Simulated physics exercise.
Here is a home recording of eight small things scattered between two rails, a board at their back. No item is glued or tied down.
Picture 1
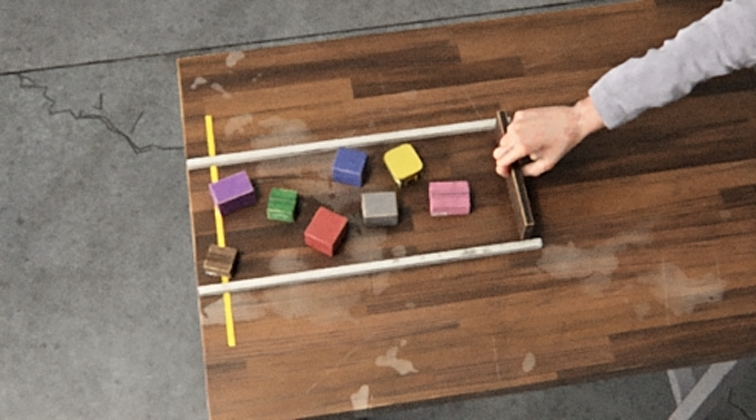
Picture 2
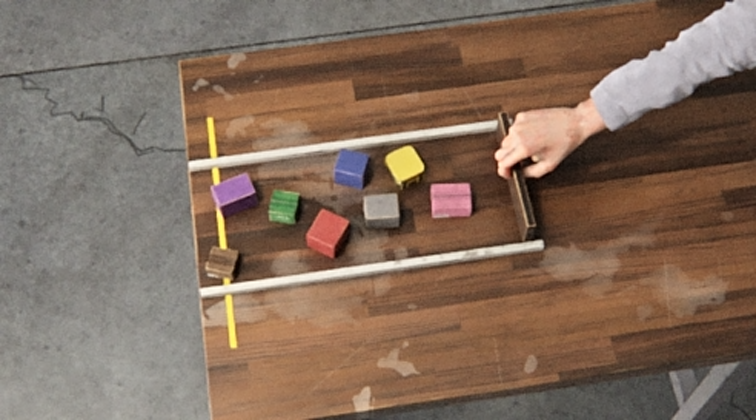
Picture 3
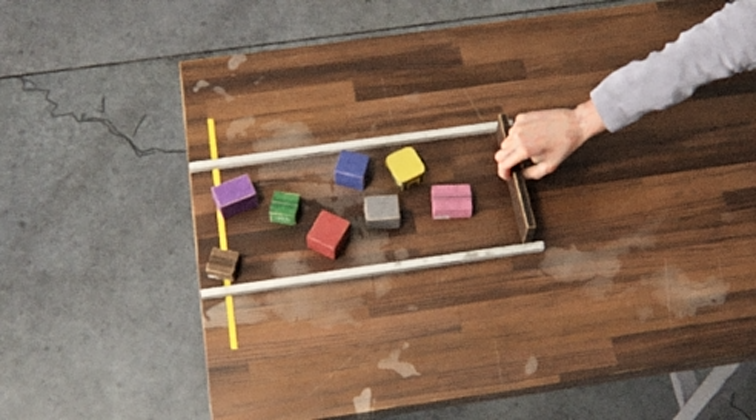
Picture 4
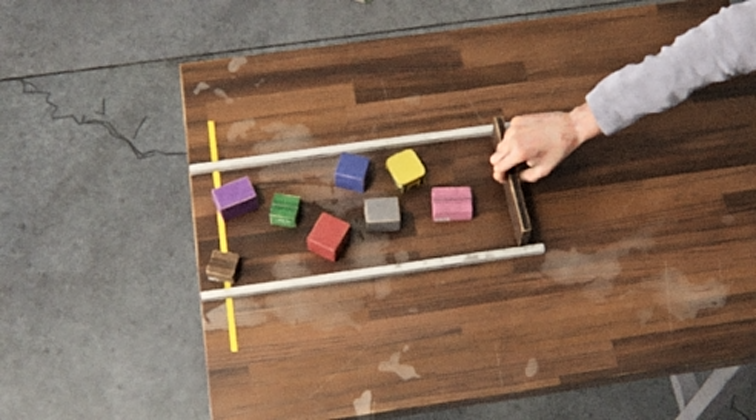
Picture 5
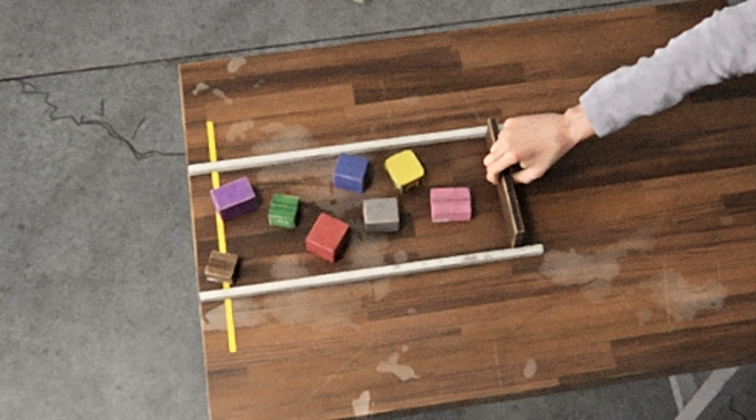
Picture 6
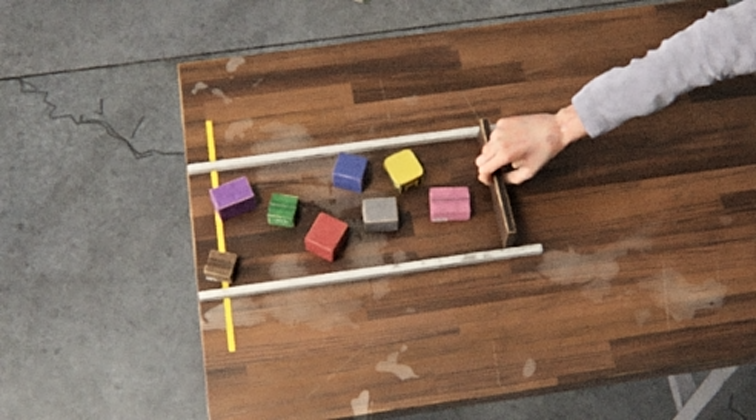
A hand slides a board slightly left between two rails behind eight still, colourful blocks.
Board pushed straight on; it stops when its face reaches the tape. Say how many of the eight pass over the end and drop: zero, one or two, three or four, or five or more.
The push is going to knock five or more off the table.
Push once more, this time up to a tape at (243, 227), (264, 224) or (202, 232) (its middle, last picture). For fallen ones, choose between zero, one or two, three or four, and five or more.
Falls: Three to four; either one or two; five or more.
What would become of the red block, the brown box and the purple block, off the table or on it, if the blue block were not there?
The red block keeps its place, the brown box ends up down and the purple block ends up down.
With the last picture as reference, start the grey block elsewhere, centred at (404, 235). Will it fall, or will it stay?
In that case it holds firm.
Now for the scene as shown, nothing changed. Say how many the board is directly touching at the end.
It adds up to 3.
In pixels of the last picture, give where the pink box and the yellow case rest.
One is at about (201, 238), the other at about (201, 195).
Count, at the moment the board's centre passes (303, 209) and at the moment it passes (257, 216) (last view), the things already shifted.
It comes to 7 for the first spot, 8 for the other.
Early on, none off yet; brown box at rest near (222, 267); purple block at rest near (233, 199); green box at rest near (284, 211).
A while later, none off yet; brown box at rest near (222, 267); purple block moving near (230, 197); green box travelled about its own width near (260, 208).
Further along, none off yet; brown box moving near (215, 268); purple block leaning a little near (177, 192); green box travelled well along near (188, 217).
Finally, the number that fall off is five or more; lost, grey block, blue block, green box, purple block and brown box.
